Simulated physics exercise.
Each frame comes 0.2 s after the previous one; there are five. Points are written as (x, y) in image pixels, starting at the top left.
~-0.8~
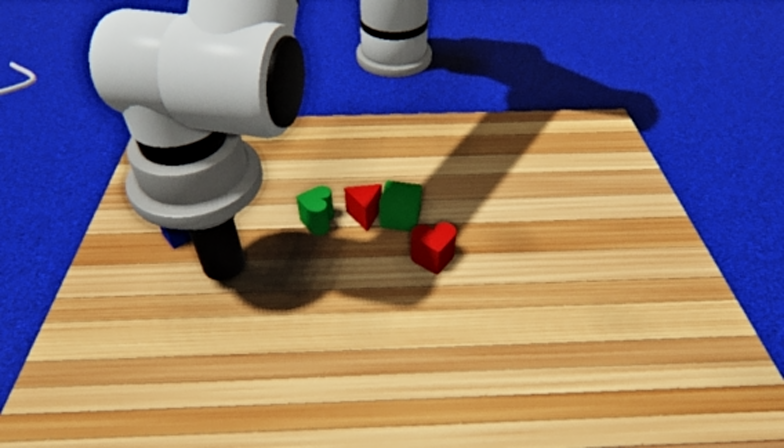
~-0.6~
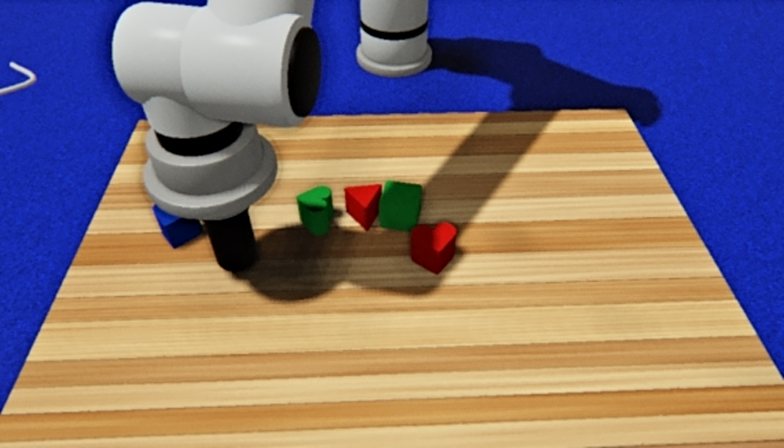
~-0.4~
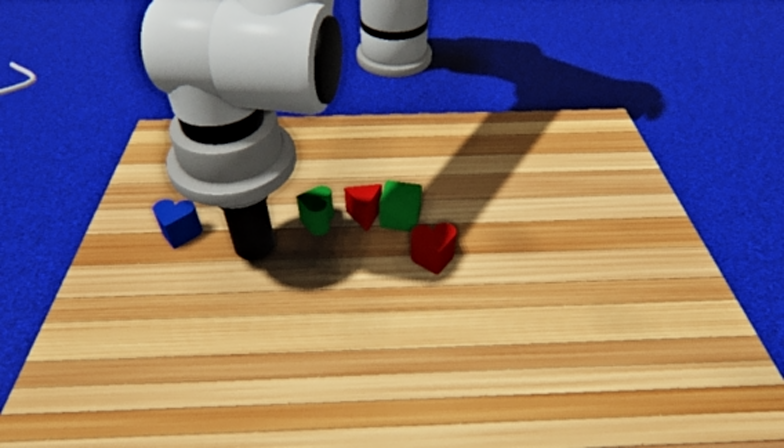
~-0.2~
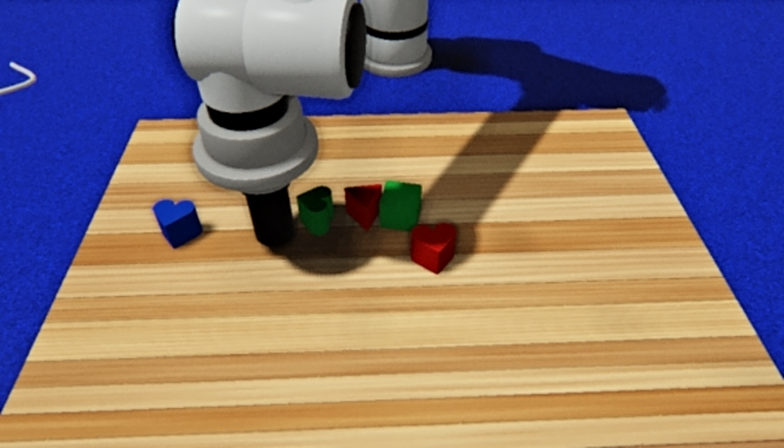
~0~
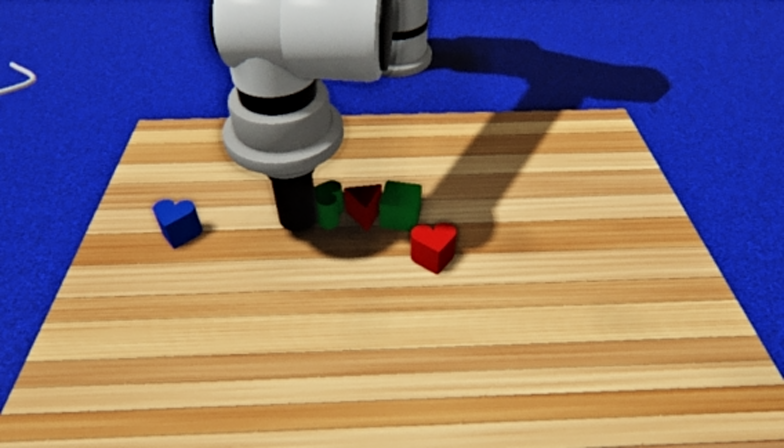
The clip shows a robot arm with a black bar moving right and slightly away across a wooden board, leaving a blue heart behind at left and nudging a green heart slightly right beside a red triangle and green block.
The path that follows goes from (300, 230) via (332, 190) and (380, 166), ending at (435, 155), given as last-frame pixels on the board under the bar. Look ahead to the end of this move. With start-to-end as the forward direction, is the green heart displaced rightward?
Yes, that is how it ends up.
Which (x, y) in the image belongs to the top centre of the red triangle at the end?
The red triangle ends near (372, 178).
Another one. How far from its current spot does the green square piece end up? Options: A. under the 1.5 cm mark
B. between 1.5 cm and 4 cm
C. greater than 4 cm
The answer is A.
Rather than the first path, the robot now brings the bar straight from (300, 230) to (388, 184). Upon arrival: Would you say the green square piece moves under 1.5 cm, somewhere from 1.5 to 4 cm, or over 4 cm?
The answer will be the short band, under 1.5 cm.
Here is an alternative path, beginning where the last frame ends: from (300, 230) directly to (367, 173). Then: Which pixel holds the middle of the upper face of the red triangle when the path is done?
Top centre: (385, 172).
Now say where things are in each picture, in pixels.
In the first picture, bar tip at (224, 265); block tops, green heart at (315, 198); red triangle at (364, 192); green square piece at (401, 194).
In the second picture, bar at (238, 257); blocks unchanged.
In the third picture, bar at (255, 246); blocks unchanged.
In the fourth picture, bar at (275, 233); blocks unchanged.
In the fifth picture, bar at (299, 218); green heart at (326, 192); red triangle at (364, 192); green square piece at (401, 194).
On the path given first. One third of the way, bar at (332, 177); green heart at (363, 158), turned 35° clockwise; red triangle at (372, 178), turned 60° clockwise; green square piece at (406, 193), turned 15° clockwise.
Two thirds of the way, bar at (381, 155); green heart at (414, 141), turned 55° clockwise; red triangle at (372, 178), turned 60° clockwise; green square piece at (406, 193), turned 15° clockwise.
At the end, bar at (435, 144); green heart at (468, 132), turned 60° clockwise; red triangle at (372, 178), turned 60° clockwise; green square piece at (406, 193), turned 15° clockwise.
